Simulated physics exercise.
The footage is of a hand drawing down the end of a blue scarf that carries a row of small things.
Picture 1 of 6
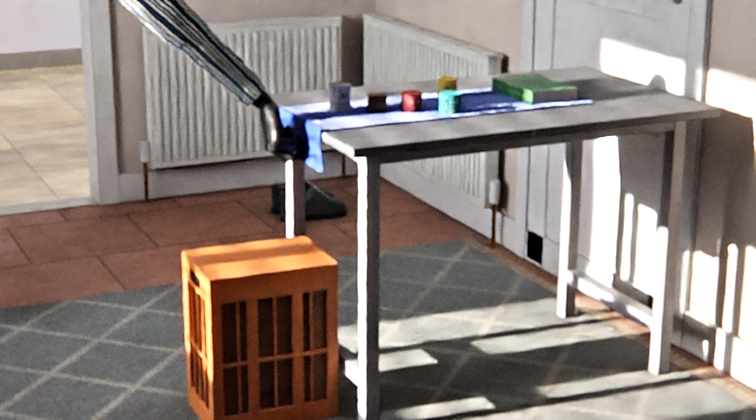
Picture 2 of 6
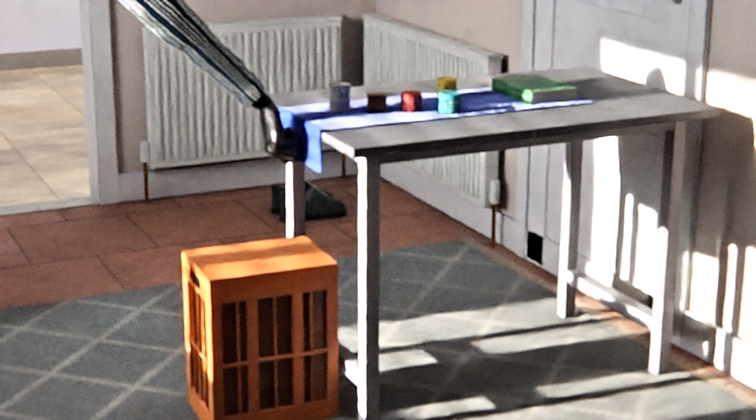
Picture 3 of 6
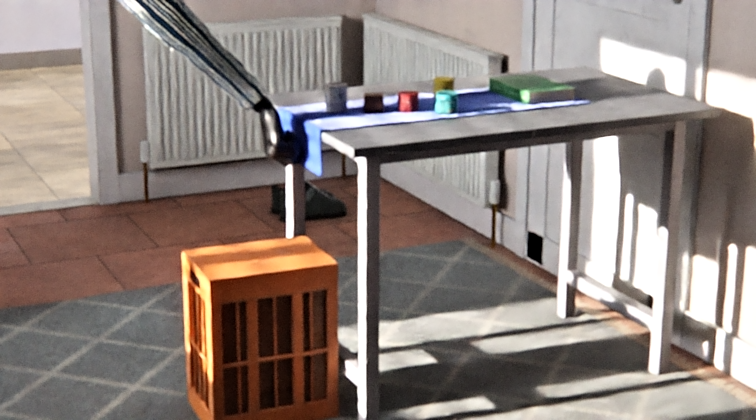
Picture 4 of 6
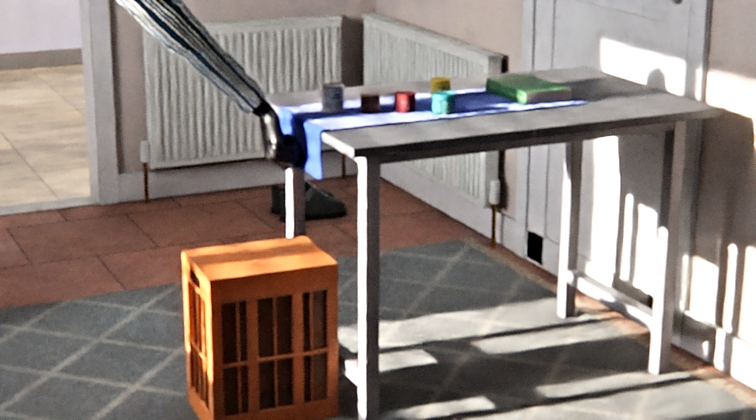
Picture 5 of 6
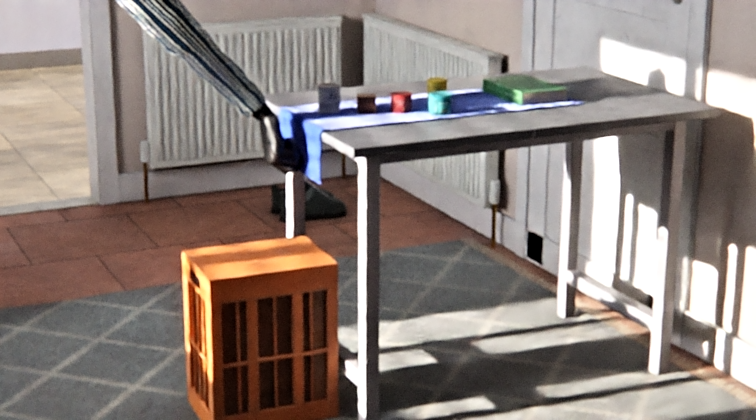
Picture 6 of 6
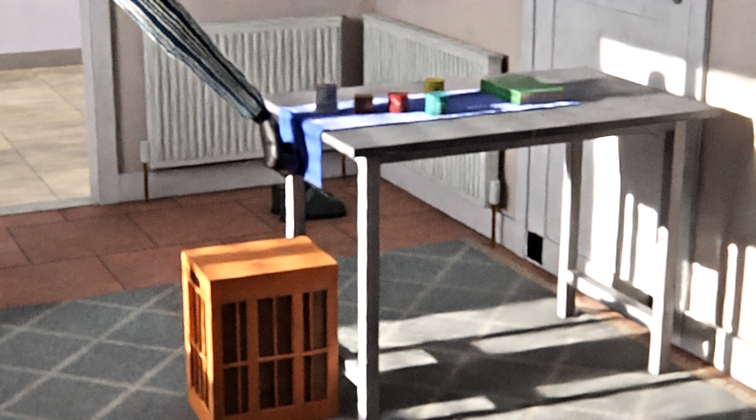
A blue scarf hanging over the left end of a grey table was drawn slowly downward by a dark arm, and the row of small coloured things on it slid slightly left.
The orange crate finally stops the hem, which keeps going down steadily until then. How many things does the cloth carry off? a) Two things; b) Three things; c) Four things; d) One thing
Two things (a).
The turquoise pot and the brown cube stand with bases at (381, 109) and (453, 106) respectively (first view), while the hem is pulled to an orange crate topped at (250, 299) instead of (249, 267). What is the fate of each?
The turquoise pot does not stay aboard, and the brown cube stays aboard.
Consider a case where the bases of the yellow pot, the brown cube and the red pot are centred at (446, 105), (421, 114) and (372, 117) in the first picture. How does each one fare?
Final state: The yellow pot is still in place, the brown cube is still in place, the red pot is no longer up.
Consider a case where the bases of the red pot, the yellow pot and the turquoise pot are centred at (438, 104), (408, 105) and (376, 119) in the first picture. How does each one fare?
The red pot stays put, the yellow pot stays put, and the turquoise pot topples down.
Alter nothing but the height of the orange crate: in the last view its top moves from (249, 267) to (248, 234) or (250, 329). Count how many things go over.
Then 1, then 4.
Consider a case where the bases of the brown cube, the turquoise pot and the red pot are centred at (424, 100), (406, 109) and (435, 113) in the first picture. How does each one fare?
Brown cube: Still on; turquoise pot: Still on; red pot: Still on.
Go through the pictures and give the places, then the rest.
Hem (323, 172); white can (340, 84); brown cube (377, 94); red pot (412, 92); turquoise pot (451, 93); yellow pot (447, 78); top of the crate (249, 267), in the first picture.
Hem (321, 173); white can (339, 84), in the second picture.
Hem (321, 176); brown cube (373, 94), in the third picture.
Hem (322, 180); red pot (405, 93); top of the crate (249, 267), in the fourth picture.
Hem (321, 184); turquoise pot (440, 94), in the fifth picture.
Hem (321, 188); white can (326, 85); brown cube (364, 95); red pot (399, 94); turquoise pot (437, 94); yellow pot (435, 79), in the sixth picture.
Soon after, hem near (299, 214); white can gone.
Then, hem on the crate; white can and brown cube gone.
At rest, hem on the crate; white can and brown cube gone. It carries off two.
